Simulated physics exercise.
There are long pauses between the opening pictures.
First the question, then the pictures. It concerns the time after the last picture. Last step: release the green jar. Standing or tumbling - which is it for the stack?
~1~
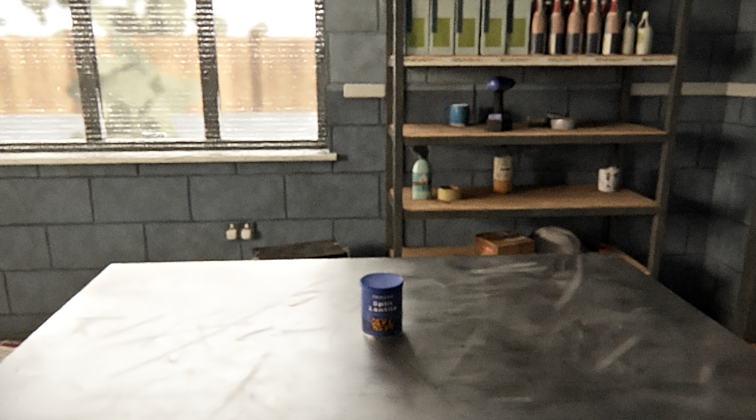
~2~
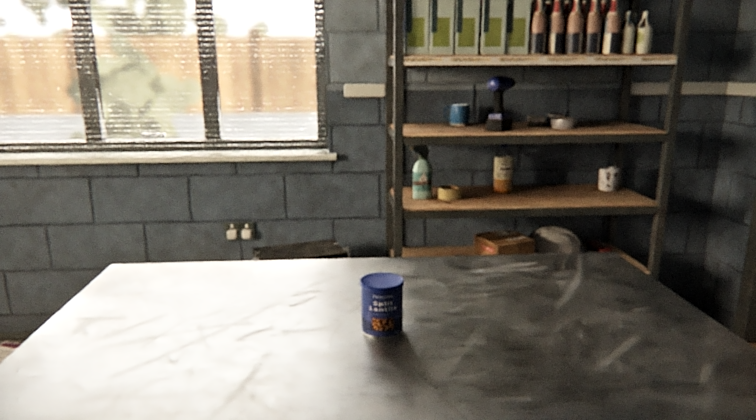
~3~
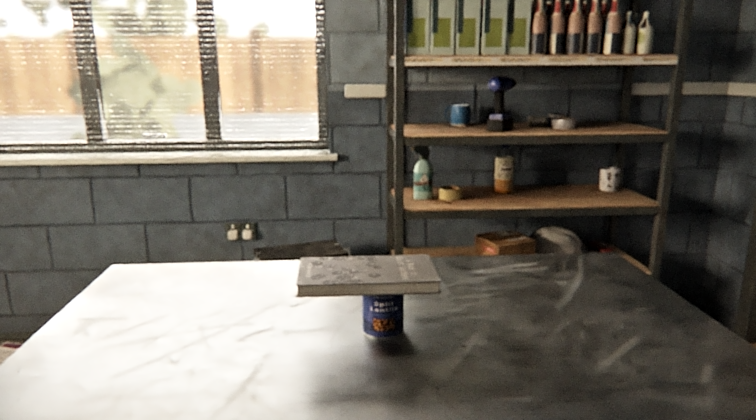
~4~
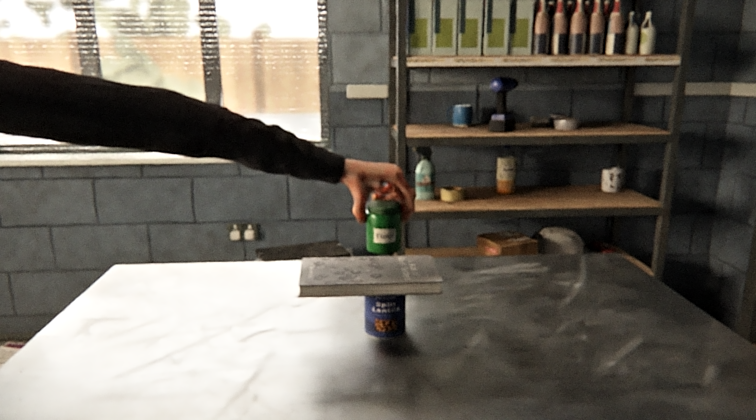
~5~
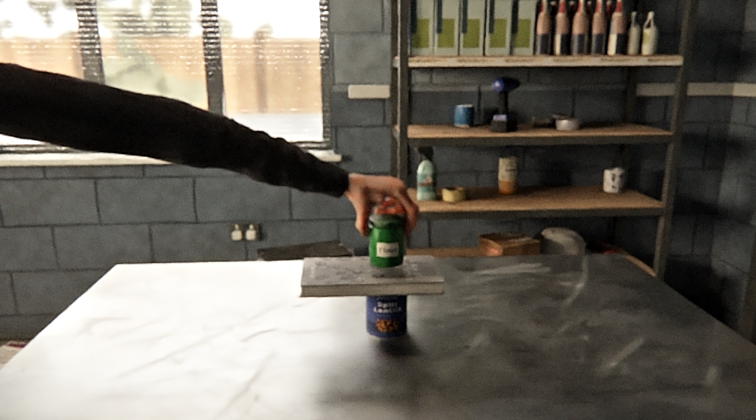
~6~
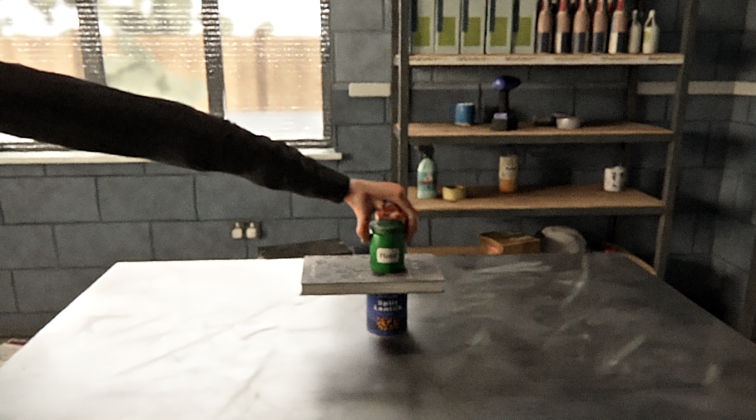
It ends up standing.
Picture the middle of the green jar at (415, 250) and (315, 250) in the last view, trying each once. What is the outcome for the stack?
It does not fall the first time and falls the second time.
Then, 0.20 s on from there, no change.
Then, 0.50 s on from there, green jar resting near (387, 246).
In the end, all 3 unmoved. At the end, from the last picture's camera, green jar near (387, 246). The stack holds.
